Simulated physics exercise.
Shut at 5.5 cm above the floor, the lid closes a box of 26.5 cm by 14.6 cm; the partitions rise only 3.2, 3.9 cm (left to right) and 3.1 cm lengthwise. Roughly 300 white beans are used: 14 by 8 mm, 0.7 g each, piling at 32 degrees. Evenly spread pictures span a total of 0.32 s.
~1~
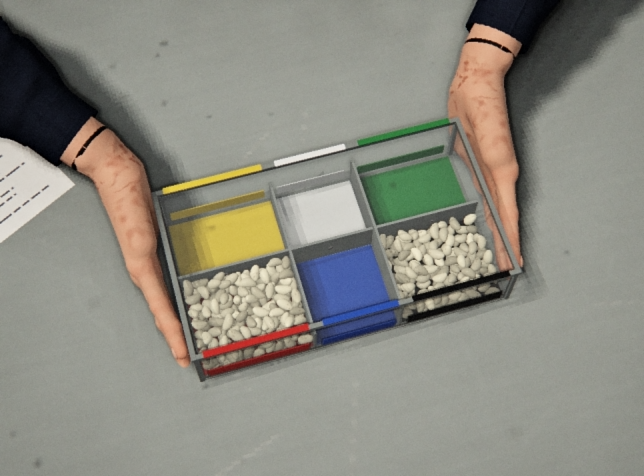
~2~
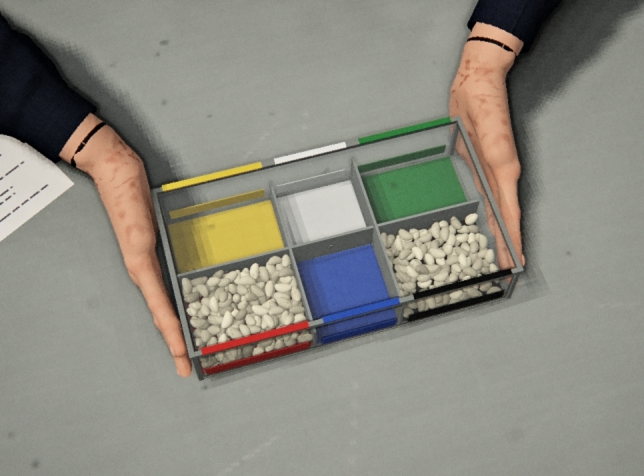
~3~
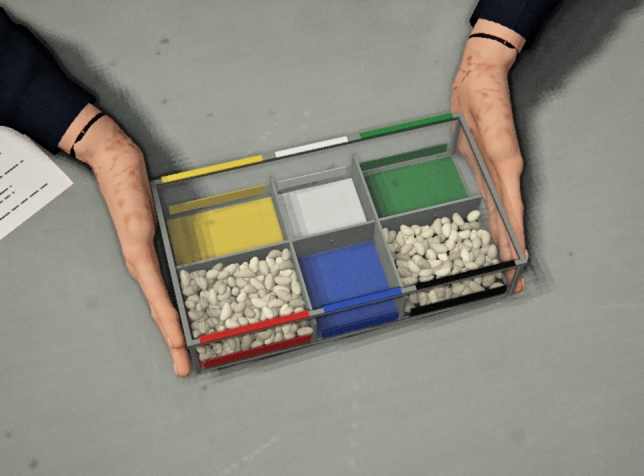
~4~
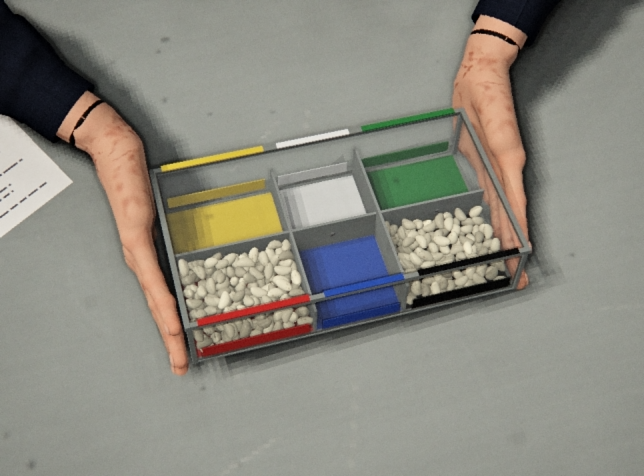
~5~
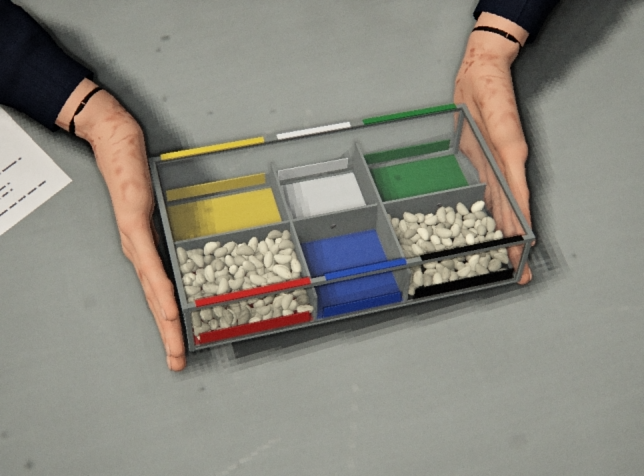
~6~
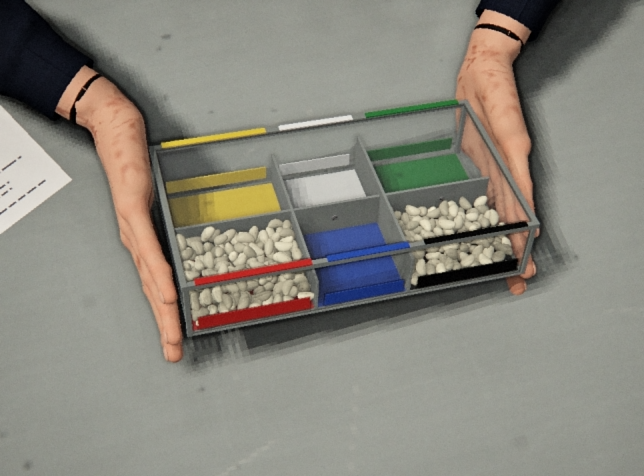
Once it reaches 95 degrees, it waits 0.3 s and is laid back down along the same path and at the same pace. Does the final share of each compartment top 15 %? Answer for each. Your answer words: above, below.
Red - below; blue - below; green - above; yellow - above; white - above; black - below.
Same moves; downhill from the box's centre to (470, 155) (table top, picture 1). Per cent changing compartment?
Roughly 60 % of the pieces.
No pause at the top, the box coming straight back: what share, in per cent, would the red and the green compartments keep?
Result - red: 5 %, green: 30 %.
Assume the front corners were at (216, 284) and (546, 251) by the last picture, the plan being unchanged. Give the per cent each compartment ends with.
Per cent at the finish: Red 5, blue 0, green 55, yellow 0, white 5, black 35.
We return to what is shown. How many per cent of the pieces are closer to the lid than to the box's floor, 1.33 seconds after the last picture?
60 %.
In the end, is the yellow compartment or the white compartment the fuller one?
I'd say the white side has more in it.
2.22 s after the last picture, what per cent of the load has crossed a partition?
It comes to some 85 per cent.
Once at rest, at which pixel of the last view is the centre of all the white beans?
I'd say roughly (342, 202).
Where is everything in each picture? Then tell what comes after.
The first picture shows box tilt 0 degrees, front corners at (196, 356) and (515, 270); red 60 %, black 40 %.
The second picture shows box tilt 1 degrees, front corners at (194, 353) and (517, 269).
The third picture shows box tilt 5 degrees, front corners at (192, 342) and (521, 261), lowest corner right back.
The fourth picture shows box tilt 9 degrees, front corners at (190, 325) and (524, 249), lowest corner right back.
The fifth picture shows box tilt 14 degrees, front corners at (187, 306) and (528, 236), lowest corner right back.
The sixth picture shows box tilt 18 degrees, front corners at (186, 285) and (533, 223), lowest corner right back; red 60 %, black 40 %.
Then, 1.33 s after the last picture, tilt 95 degrees; red 10 %, green 25 %, yellow 25 %, white 25 %, black 15 %.
Then, 2.22 s after the last picture, tilt 47 degrees; red 5 %, green 35 %, yellow 20 %, white 30 %, black 10 %.
Then, 3.11 s after the last picture, tilt 0 degrees; red 5 %, green 35 %, yellow 20 %, white 30 %, black 10 %.
In the end, red 5 %, blue 0 %, green 35 %, yellow 20 %, white 30 %, black 10 %.
